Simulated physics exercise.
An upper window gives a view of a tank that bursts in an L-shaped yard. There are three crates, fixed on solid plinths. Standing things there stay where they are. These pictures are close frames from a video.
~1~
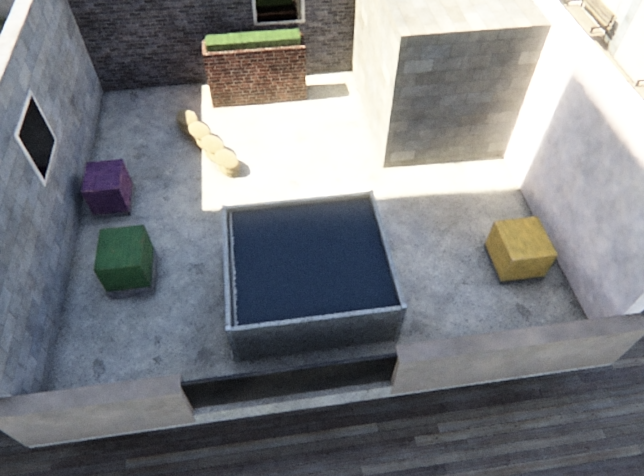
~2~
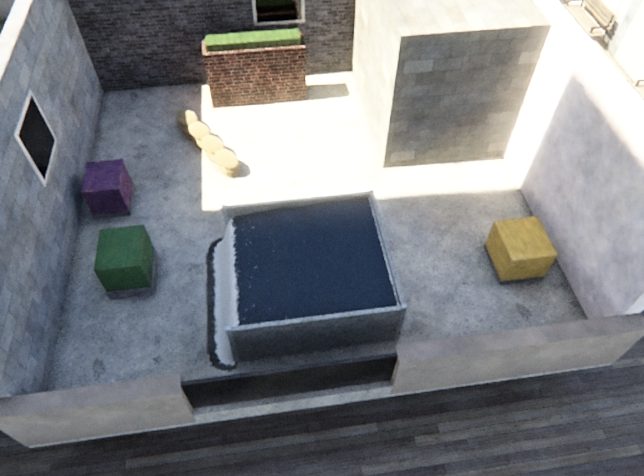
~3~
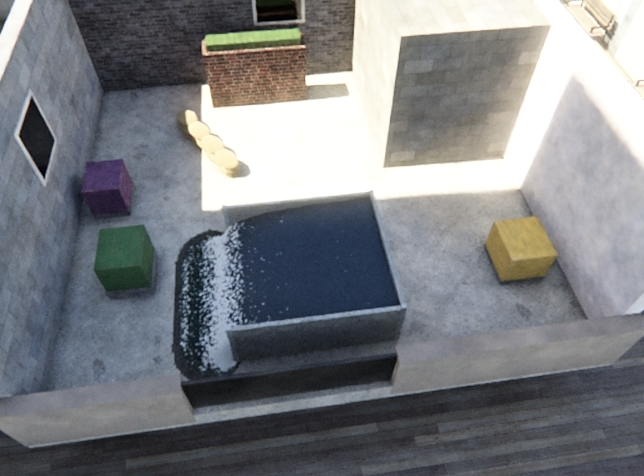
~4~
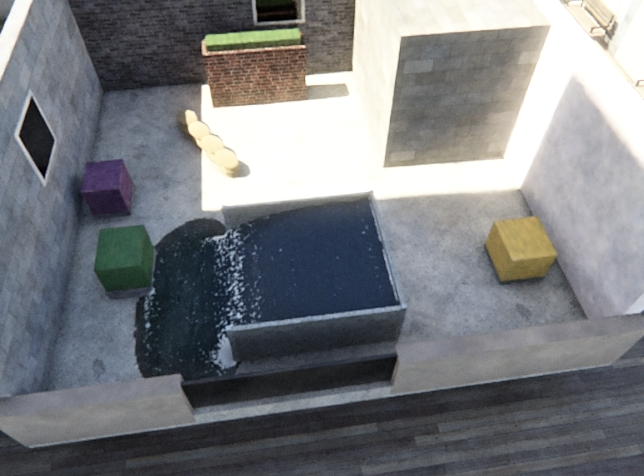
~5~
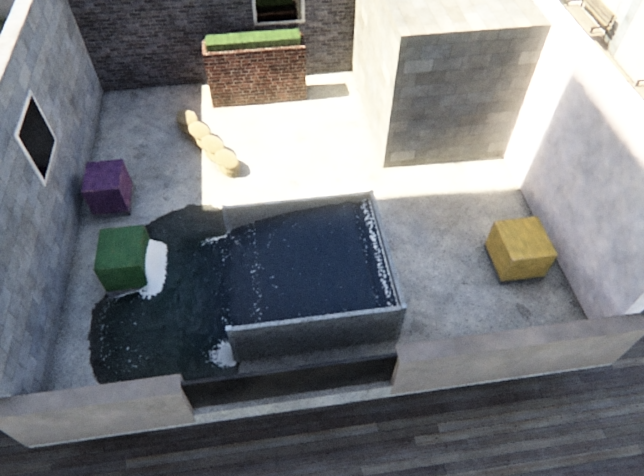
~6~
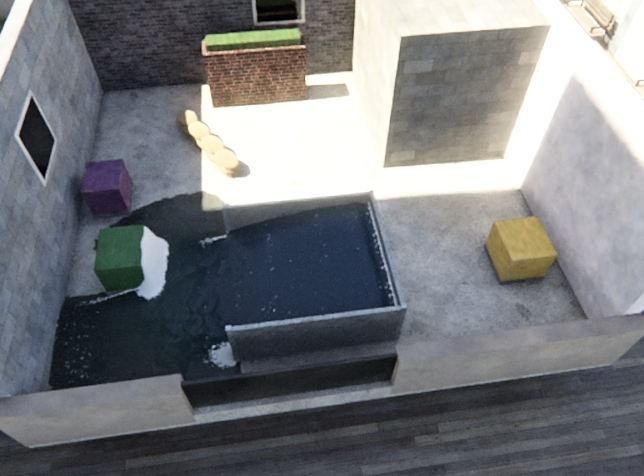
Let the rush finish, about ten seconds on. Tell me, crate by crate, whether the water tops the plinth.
At the end, purple crate: Too low; yellow crate: Too low; green crate: Too low.
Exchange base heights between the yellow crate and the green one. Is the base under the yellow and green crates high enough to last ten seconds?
Taking them in turn, yellow stays clear, then green is drenched.
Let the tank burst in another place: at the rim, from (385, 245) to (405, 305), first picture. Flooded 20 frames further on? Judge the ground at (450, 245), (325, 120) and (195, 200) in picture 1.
Obs. 1: Sodden; obs. 2: Moisture-free; obs. 3: Moisture-free.
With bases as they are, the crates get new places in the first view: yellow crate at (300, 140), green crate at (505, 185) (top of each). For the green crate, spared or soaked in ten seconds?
As for the green, it keeps clear.
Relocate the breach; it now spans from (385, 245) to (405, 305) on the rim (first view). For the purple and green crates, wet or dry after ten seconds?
My take: The purple crate gets flooded, while the green crate stays clear.
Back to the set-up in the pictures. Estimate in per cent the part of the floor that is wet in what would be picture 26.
It works out to about 45 in a hundred.
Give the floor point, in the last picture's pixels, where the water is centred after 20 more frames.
Close to pixel (173, 257).
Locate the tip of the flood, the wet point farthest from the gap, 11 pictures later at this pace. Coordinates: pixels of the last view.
The flood front should get to about (130, 94).
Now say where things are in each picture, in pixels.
The first frame shows the tank at (308, 257) is whole and still.
In the second frame, water pours out at (234, 285) and has run to a hidden place.
In the third frame, water pours out at (234, 287) and has run to (204, 237).
In the fourth frame, water pours out at (235, 289) and has run to (174, 235).
In the fifth frame, water pours out at (235, 289) and has run to a hidden place.
In the sixth frame, the front is at (51, 373), out from the gap at (235, 290).
A moment on, water covers 25 % of the floor; the purple crate water round its plinth, the yellow crate not reached, the green crate water round its plinth.
Next, water covers 40 % of the floor; the purple crate water round its plinth, the yellow crate not reached, the green crate water round its plinth.
Then, water covers 45 % of the floor; the purple crate water round its plinth, the yellow crate not reached, the green crate water round its plinth.
Later, water covers 85 % of the floor; the purple crate water round its plinth, the yellow crate water round its plinth, the green crate water round its plinth.
In the end, water covers 100 % of the floor; the purple crate was topped, the yellow crate was topped, the green crate was topped.
